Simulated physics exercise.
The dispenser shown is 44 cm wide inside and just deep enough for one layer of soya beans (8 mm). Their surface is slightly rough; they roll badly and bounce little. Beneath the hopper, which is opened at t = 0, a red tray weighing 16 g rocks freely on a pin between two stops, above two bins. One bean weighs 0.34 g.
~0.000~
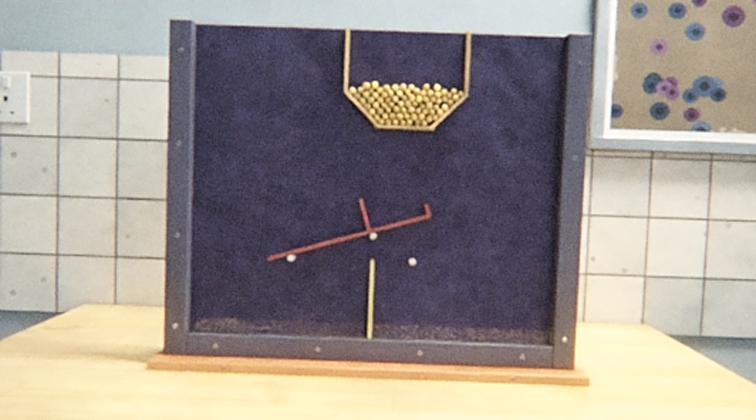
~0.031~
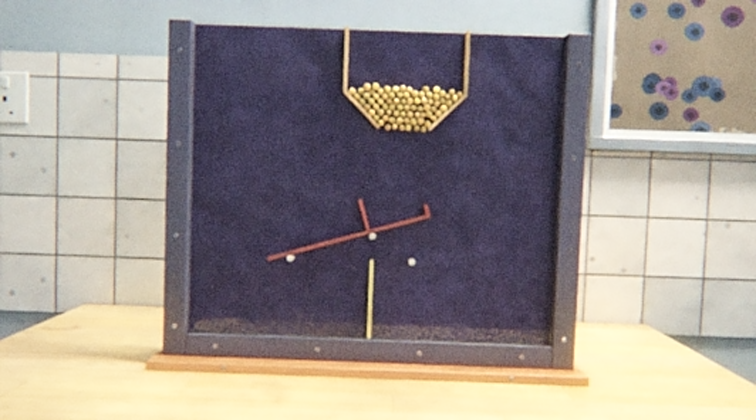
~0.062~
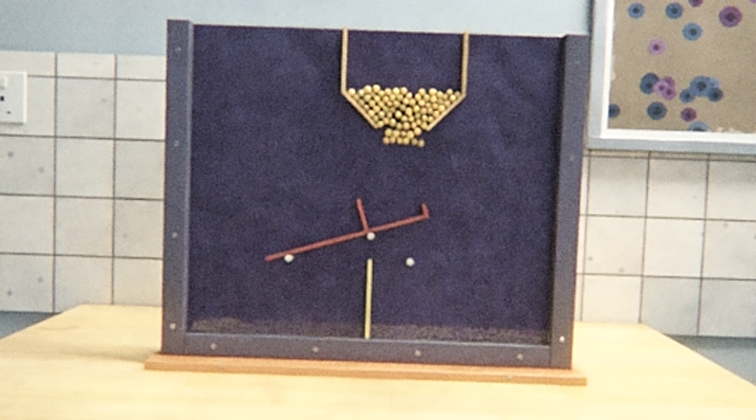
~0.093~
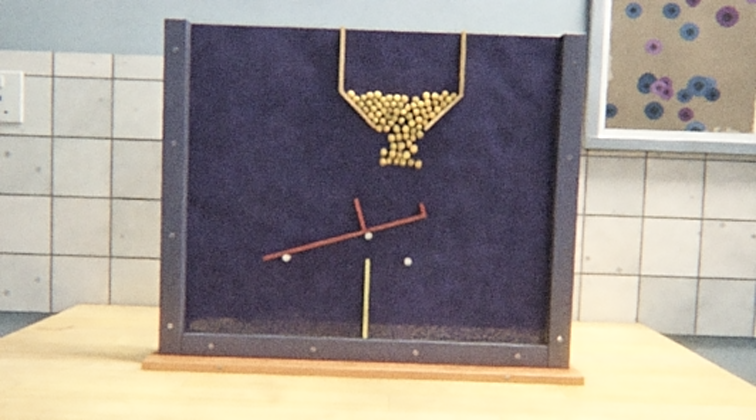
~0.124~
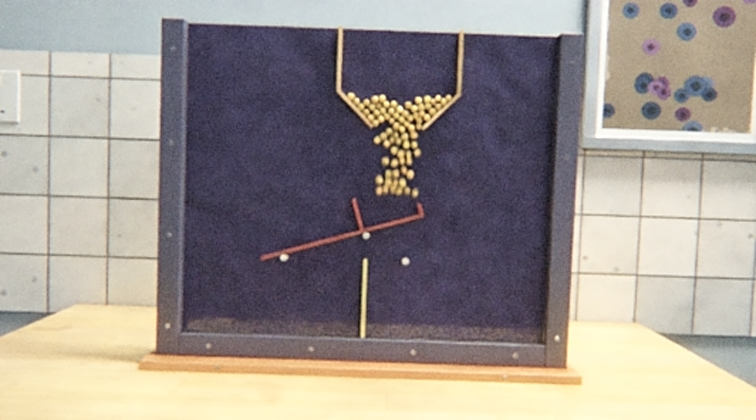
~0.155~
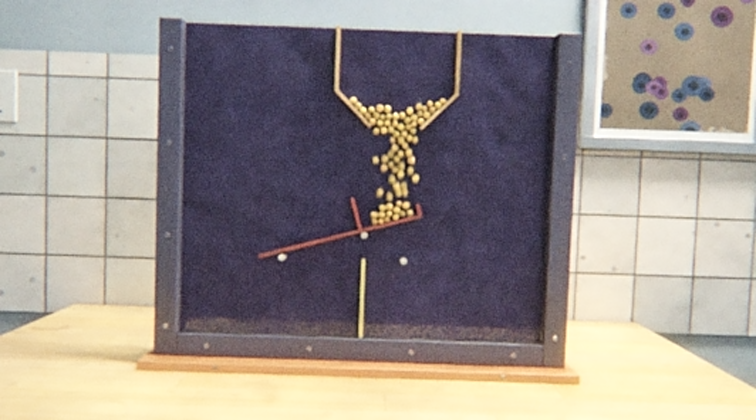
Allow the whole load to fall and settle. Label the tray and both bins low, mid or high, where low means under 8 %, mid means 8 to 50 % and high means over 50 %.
Right bin - high. Left bin - low. Tray - mid.
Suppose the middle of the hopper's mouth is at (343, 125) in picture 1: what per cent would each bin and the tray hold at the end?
In per cent: Right bin = 0; left bin = 90; tray = 10.
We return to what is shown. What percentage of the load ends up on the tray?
I'd put it at around 40 in a hundred.
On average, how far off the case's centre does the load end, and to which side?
Roughly 10 centimetres to the right of the centre.
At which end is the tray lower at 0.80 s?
The tray's right end is the low one.
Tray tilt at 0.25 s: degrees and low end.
15° or so, right end down.
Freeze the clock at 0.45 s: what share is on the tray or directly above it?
My estimate is around 50 in a hundred.
After 0.25 s 95 % have left the hopper; tray right end down 16°; on or over it 90 %, past it to the left 0 %, to the right 5 %.
After 0.45 s 100 % have left the hopper; tray right end down 31°; on or over it 50 %, past it to the left 0 %, to the right 50 %.
After 0.80 s 100 % have left the hopper; tray right end down 31°; on or over it 40 %, past it to the left 0 %, to the right 60 %.
At rest by 1.7 s, right bin 60 %, left bin 0 %, tray 40 %; tray right end down 31°.
